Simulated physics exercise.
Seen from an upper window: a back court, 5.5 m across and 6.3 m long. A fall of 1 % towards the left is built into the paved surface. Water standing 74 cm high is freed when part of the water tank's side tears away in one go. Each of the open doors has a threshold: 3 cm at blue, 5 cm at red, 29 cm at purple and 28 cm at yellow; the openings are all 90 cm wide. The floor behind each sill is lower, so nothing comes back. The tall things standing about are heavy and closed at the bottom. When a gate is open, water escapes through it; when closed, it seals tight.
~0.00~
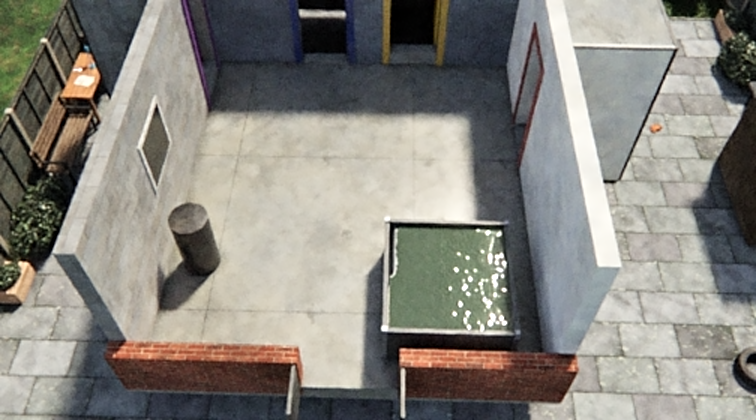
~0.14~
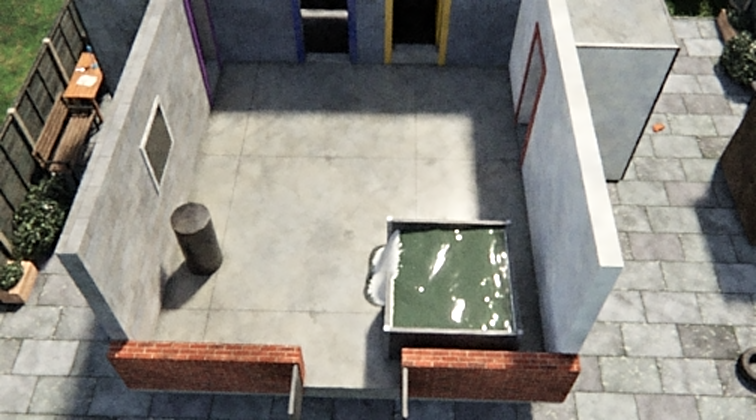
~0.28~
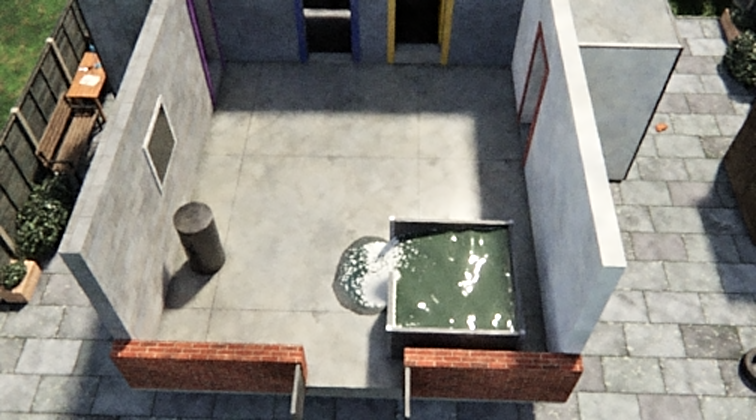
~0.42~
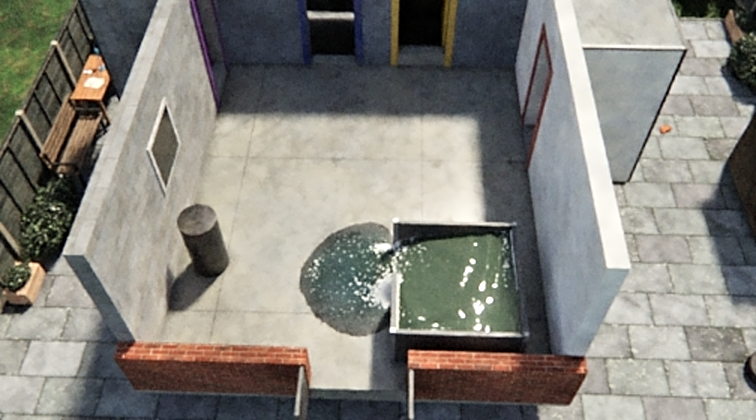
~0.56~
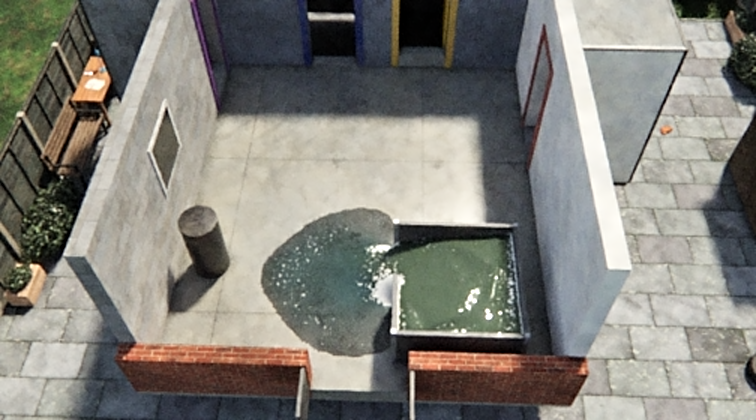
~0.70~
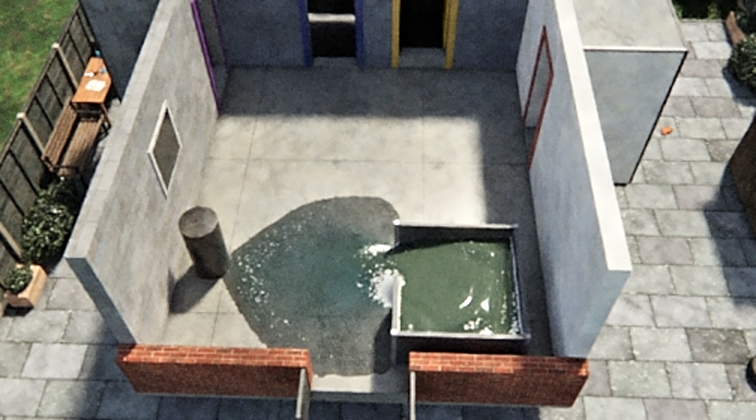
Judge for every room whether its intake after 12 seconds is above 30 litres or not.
The blue door: Intake above; the red door: Intake not above; the purple door: Intake not above; the yellow door: Intake not above.
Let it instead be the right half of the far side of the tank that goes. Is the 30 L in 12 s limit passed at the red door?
At the red door the limit is exceeded.
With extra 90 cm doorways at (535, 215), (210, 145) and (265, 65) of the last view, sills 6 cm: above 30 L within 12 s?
Result in order - not enough, more than that, more than that.
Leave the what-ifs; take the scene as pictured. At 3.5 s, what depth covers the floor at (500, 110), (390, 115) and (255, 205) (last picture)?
Close to 0, 0 and 8 centimetres.
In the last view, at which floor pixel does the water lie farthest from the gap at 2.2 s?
Point: Roughly (226, 85) in the last view.
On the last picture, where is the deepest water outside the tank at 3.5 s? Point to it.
Position: About (230, 73).
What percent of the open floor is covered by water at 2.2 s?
40 %.
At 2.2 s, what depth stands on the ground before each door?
In centimetres, the blue door has 0, the red door 0, the purple door 5 and the yellow door 0.
After 1.4 s water covers 35 % of the floor and is deepest (32 cm) near (381, 274); blue door not reached, red door not reached, purple door not reached, yellow door not reached.
After 2.2 s water covers 40 % of the floor and is deepest (38 cm) near (155, 369); blue door not reached, red door not reached, purple door 5 cm at the sill, 0 L in, yellow door not reached.
After 3.5 s water covers 45 % of the floor and is deepest (26 cm) near (230, 73); blue door 4 cm at the sill, 0 L in, red door not reached, purple door 10 cm at the sill, 0 L in, yellow door not reached.
After 7.0 s water covers 80 % of the floor and is deepest (16 cm) near (220, 112); blue door 7 cm at the sill, 32 L in, red door 4 cm at the sill, 0 L in, purple door 14 cm at the sill, 0 L in, yellow door 5 cm at the sill, 0 L in.
After 12.0 s water covers 100 % of the floor and is deepest (10 cm) near (223, 98); blue door 7 cm at the sill, 89 L in, red door 5 cm at the sill, 2 L in, purple door 9 cm at the sill, 0 L in, yellow door 6 cm at the sill, 0 L in.
